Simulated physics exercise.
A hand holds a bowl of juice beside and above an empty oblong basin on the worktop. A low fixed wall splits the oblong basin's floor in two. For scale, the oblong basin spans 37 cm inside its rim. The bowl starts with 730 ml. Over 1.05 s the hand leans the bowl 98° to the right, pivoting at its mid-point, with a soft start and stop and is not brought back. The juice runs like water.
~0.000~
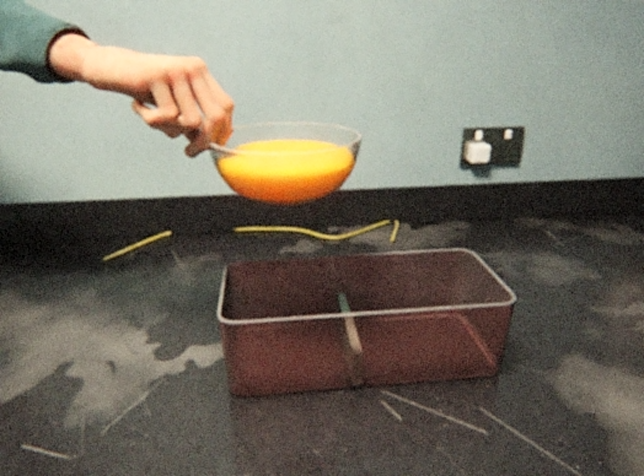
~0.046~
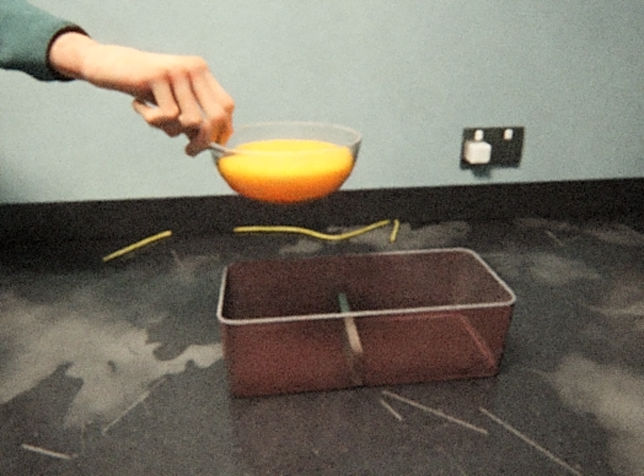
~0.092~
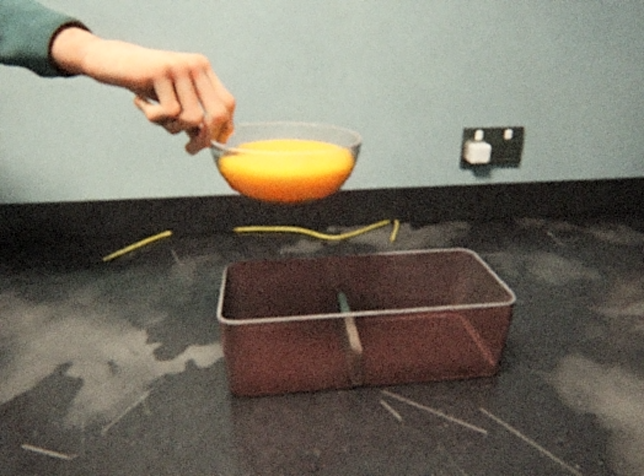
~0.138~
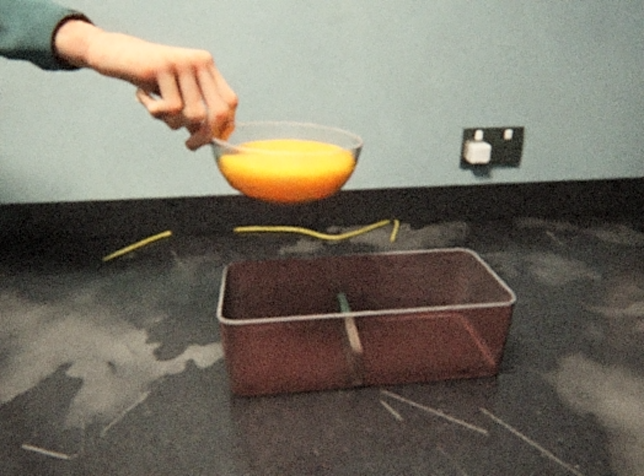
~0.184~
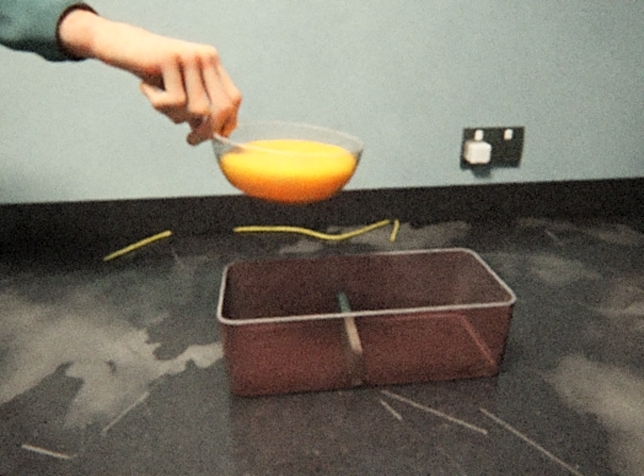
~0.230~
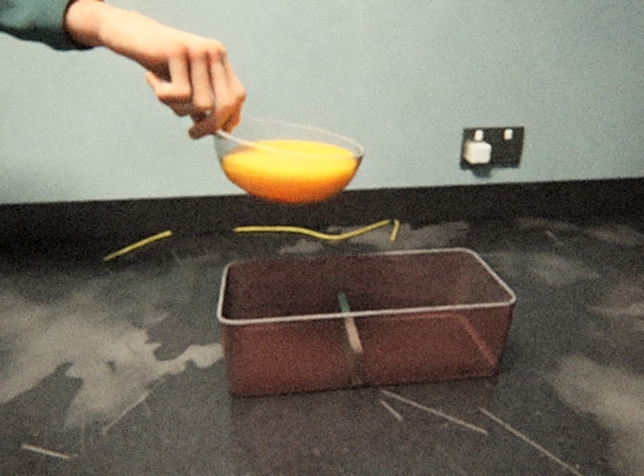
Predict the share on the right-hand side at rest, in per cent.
Roughly 92 per cent is past the wall.
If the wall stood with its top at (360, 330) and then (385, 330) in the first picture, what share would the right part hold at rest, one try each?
First 80, then 60 per cent.
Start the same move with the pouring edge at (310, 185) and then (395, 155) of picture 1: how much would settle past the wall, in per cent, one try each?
First 40, then 95 per cent.
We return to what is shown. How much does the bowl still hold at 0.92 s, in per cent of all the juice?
Near 4 in a hundred.
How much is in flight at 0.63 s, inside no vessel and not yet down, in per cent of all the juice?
About 42 per cent.
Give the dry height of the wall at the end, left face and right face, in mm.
Some 48 mm on the left and 28 mm on the right.
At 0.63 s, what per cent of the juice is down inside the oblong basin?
Near 12 in a hundred.
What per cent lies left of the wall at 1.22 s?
Near 7 in a hundred.
Then, 0.63 s in, the tilt is 64° and 46 per cent is still to pour, 0 is left of the wall and 12 right of it.
Then, 0.92 s in, the tilt is 94° and 4 per cent is still to pour, 2 is left of the wall and 83 right of it.
Then, 1.22 s in, the tilt is 98° and 0 per cent is still to pour, 7 is left of the wall and 92 right of it.
Then, 1.55 s in, the tilt is 98° and 0 per cent is still to pour, 7 is left of the wall and 92 right of it.
Finally, 7 per cent lies left of the wall, 92 right of it and 1 outside.
